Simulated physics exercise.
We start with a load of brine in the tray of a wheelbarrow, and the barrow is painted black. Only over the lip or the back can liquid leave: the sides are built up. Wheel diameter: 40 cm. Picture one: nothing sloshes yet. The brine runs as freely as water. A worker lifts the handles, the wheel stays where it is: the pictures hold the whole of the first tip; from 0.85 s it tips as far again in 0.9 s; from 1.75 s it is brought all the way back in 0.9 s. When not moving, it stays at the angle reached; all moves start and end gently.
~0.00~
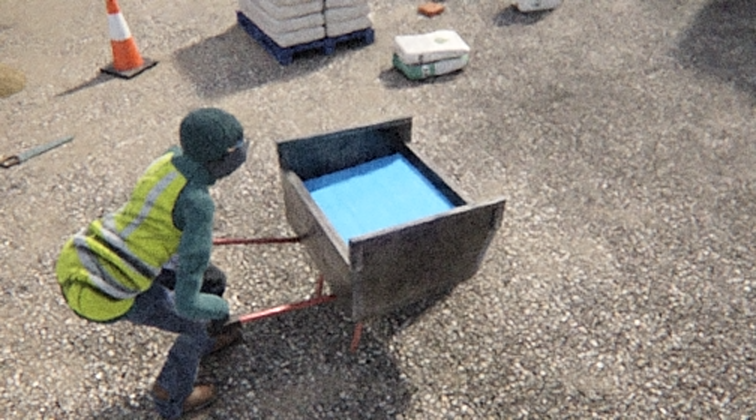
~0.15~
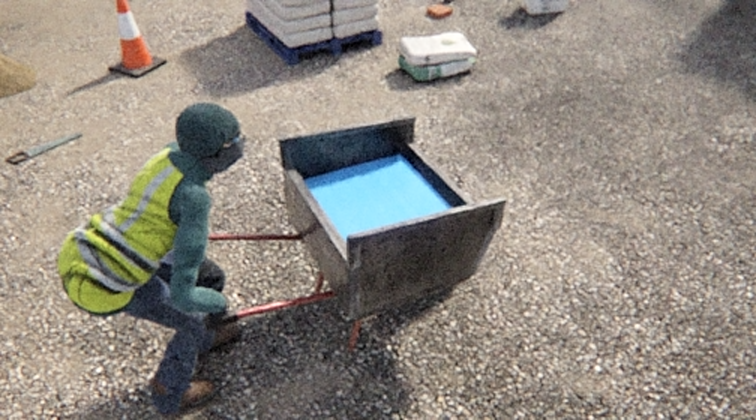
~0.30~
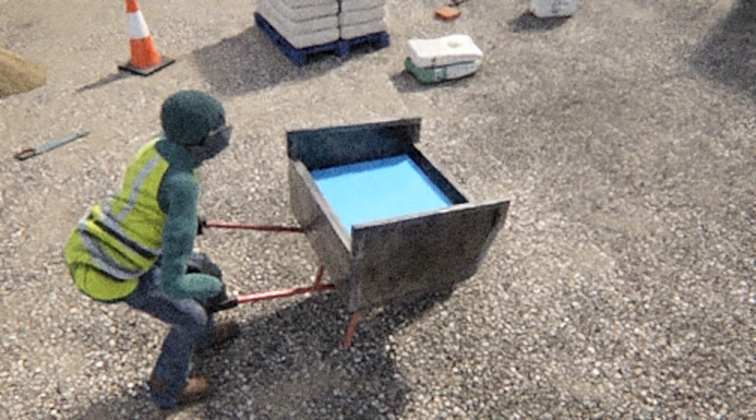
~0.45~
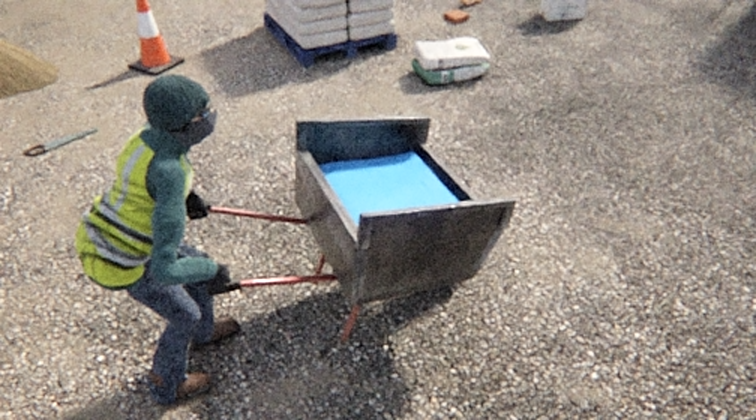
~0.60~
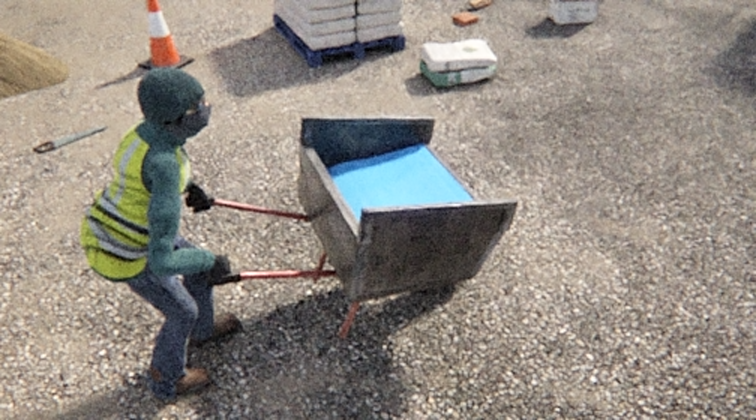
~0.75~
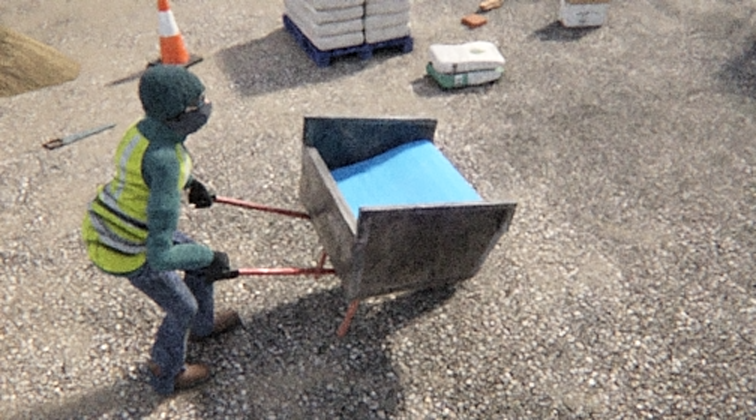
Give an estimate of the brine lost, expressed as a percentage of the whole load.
Roughly 29 per cent of the load is lost.
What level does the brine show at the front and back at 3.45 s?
Front level 18 cm, back level 10 cm.
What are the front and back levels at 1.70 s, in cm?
I'd say some 26 centimetres in front and some 8 centimetres behind.
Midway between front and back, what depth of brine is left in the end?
Close to 12 cm once things settle.
Then, 1.70 s in, the barrow is at 17° forwards, the surface stands 8 cm at the back and 25 cm at the front; 5 per cent is out, over the front.
Then, 2.55 s in, the surface stands 25 cm at the back and 12 cm at the front; 26 per cent is out, over the front.
Then, 3.45 s in, the surface stands 9 cm at the back and 17 cm at the front; 29 per cent is out, over the front.
Then, 5.53 s in, 29 per cent is out, over the front, 25 of 88 litres.
